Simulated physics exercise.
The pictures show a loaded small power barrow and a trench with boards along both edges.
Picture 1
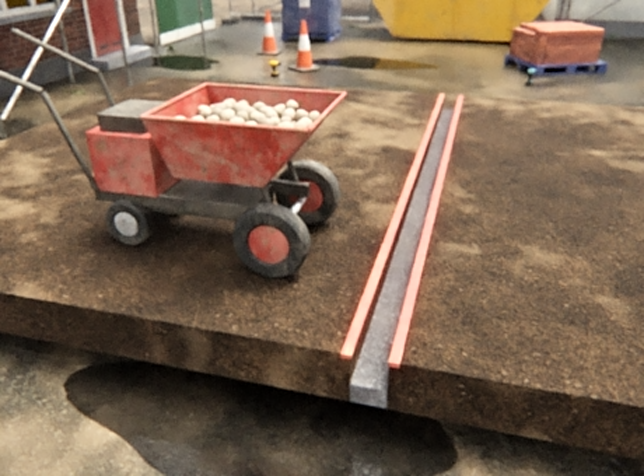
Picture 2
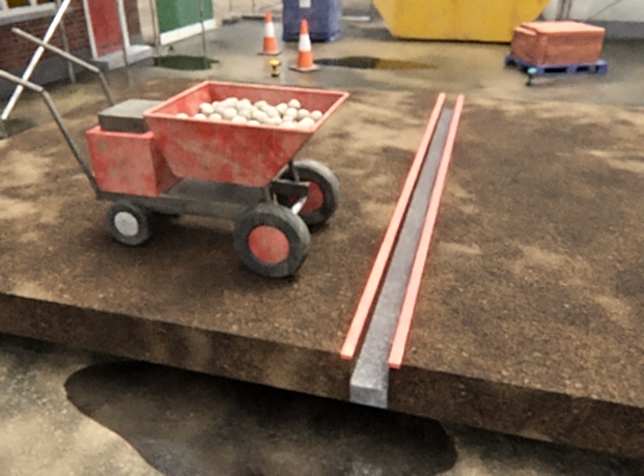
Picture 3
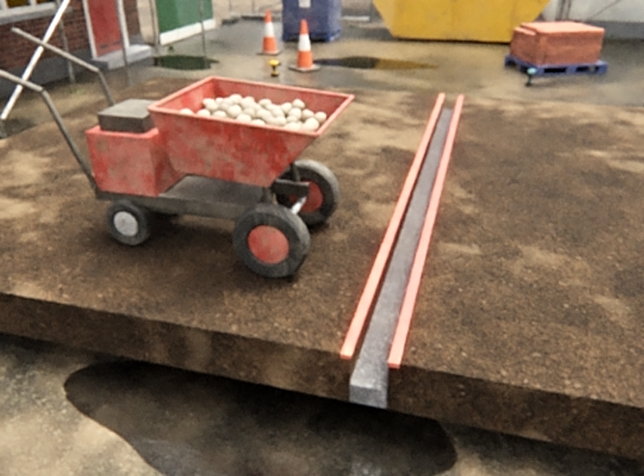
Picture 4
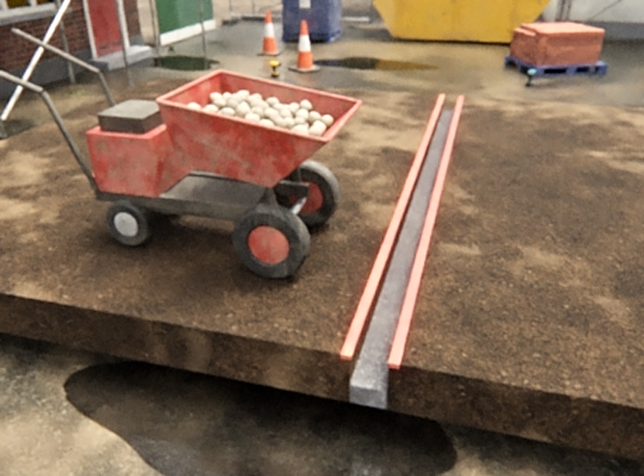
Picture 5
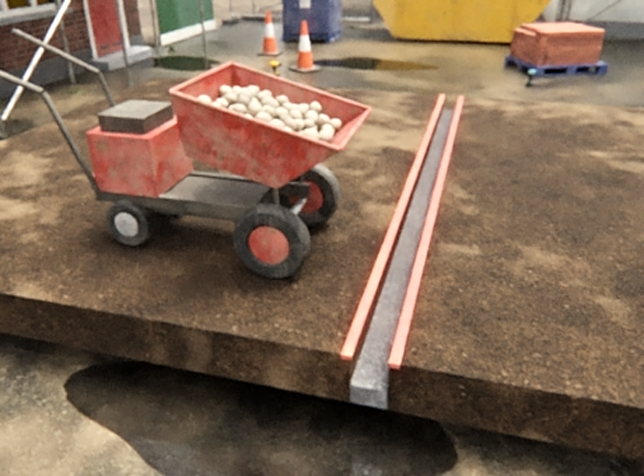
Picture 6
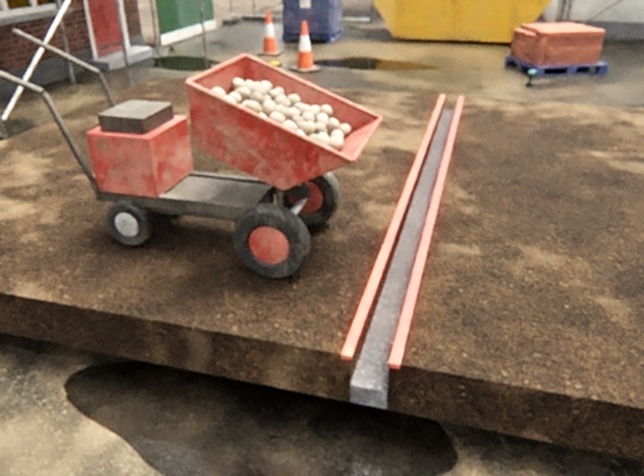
The red skip of a small power barrow, loaded with pale rounded pebbles, tilts gradually toward the right, its back end rising and its lip lowering, while the wheels stay still beside a narrow trench edged with reddish boards.
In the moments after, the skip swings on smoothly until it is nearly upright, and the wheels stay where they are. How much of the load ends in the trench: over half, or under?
The trench takes less than half.
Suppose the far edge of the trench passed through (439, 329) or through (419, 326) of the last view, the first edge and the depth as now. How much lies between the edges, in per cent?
Roughly 70 per cent, and 50 per cent.
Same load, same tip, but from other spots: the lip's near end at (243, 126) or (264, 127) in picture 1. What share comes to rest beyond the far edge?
About 20 and 30 per cent.
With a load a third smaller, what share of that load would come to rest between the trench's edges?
Roughly 10 in a hundred.
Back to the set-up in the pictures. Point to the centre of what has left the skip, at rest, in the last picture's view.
Close to (463, 263).
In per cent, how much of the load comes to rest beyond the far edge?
Near 75 %.
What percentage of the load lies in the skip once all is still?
Roughly 5 in a hundred.
Shortly afterwards, skip tipped steeply; the whole lot in the skip.
Next, skip tipped right over; the bulk in the skip; only a few in or heaped over the trench; near a quarter beyond it; only a few falling.
Some moments later, skip tipped right over; near a quarter in the skip; a little in or heaped over the trench; near two thirds beyond it.
In the end, skip tipped right over; a little in the skip; near a quarter in or heaped over the trench; the bulk beyond it.
